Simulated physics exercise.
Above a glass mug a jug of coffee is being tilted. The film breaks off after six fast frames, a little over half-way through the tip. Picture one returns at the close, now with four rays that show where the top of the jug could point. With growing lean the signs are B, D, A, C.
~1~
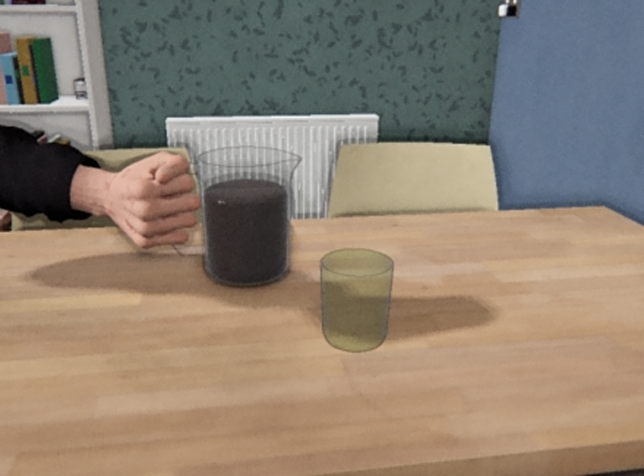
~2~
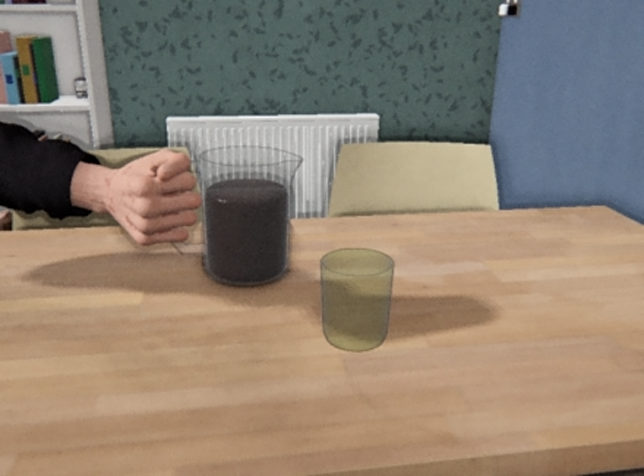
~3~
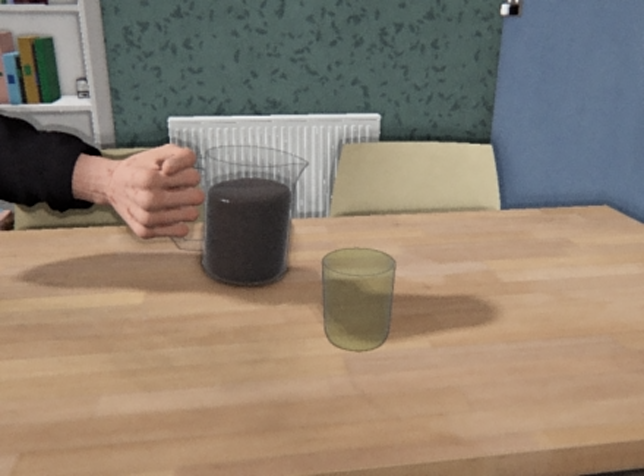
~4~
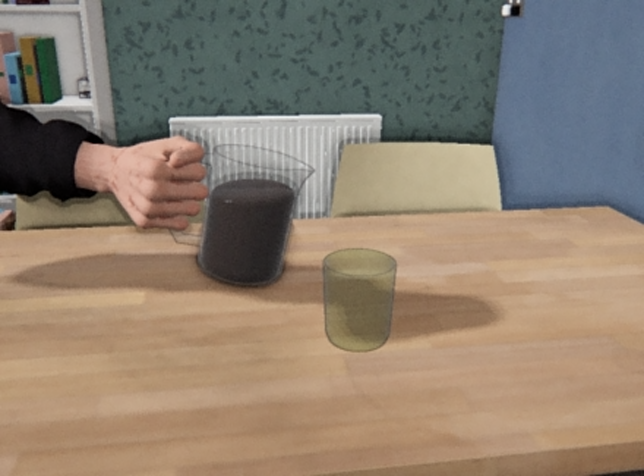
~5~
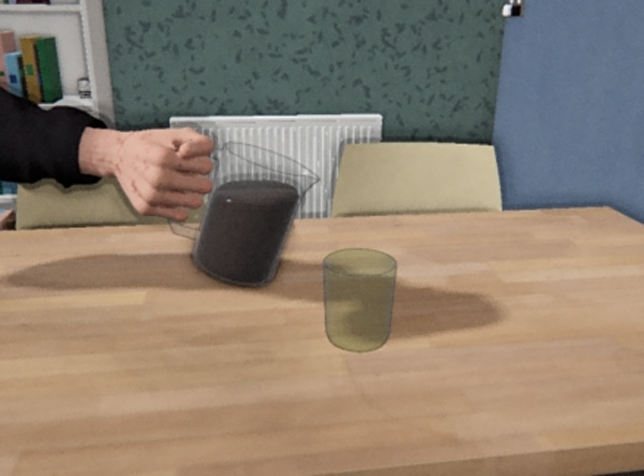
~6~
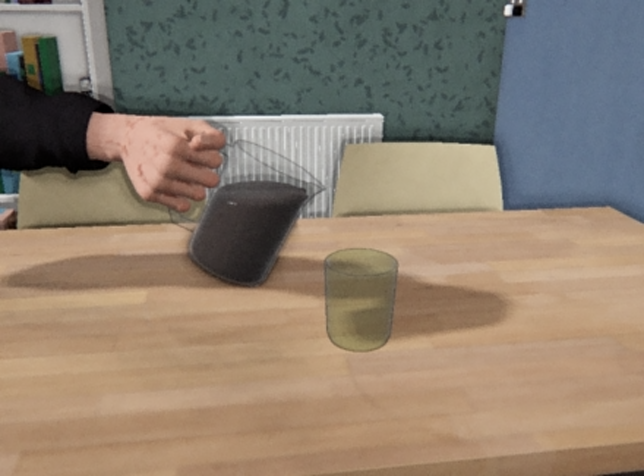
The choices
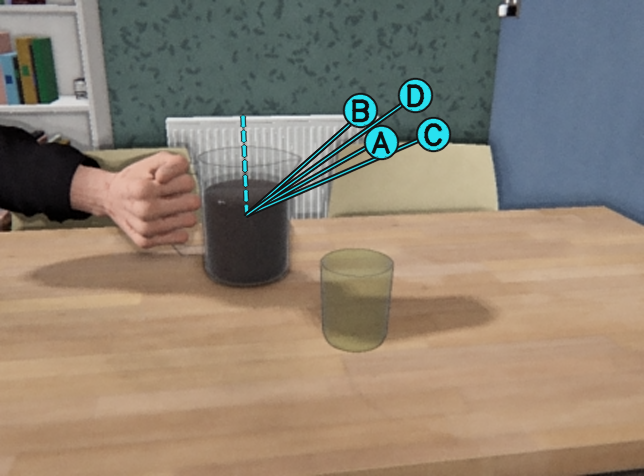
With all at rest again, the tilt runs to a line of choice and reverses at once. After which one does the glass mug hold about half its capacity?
Best: C.
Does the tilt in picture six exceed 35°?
No.
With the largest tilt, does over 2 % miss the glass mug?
No, it does not.
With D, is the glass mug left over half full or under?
Under.
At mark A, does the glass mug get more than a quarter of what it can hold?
Yes.
In cyan, A at (365, 148); B at (349, 124); C at (417, 140); D at (401, 105).
With A, the glass mug ends with about 35 % of what it can hold.
With B, the glass mug ends with about 13 % of what it can hold.
With C, the glass mug ends with about 50 % of what it can hold.
With D, the glass mug ends with about 23 % of what it can hold.
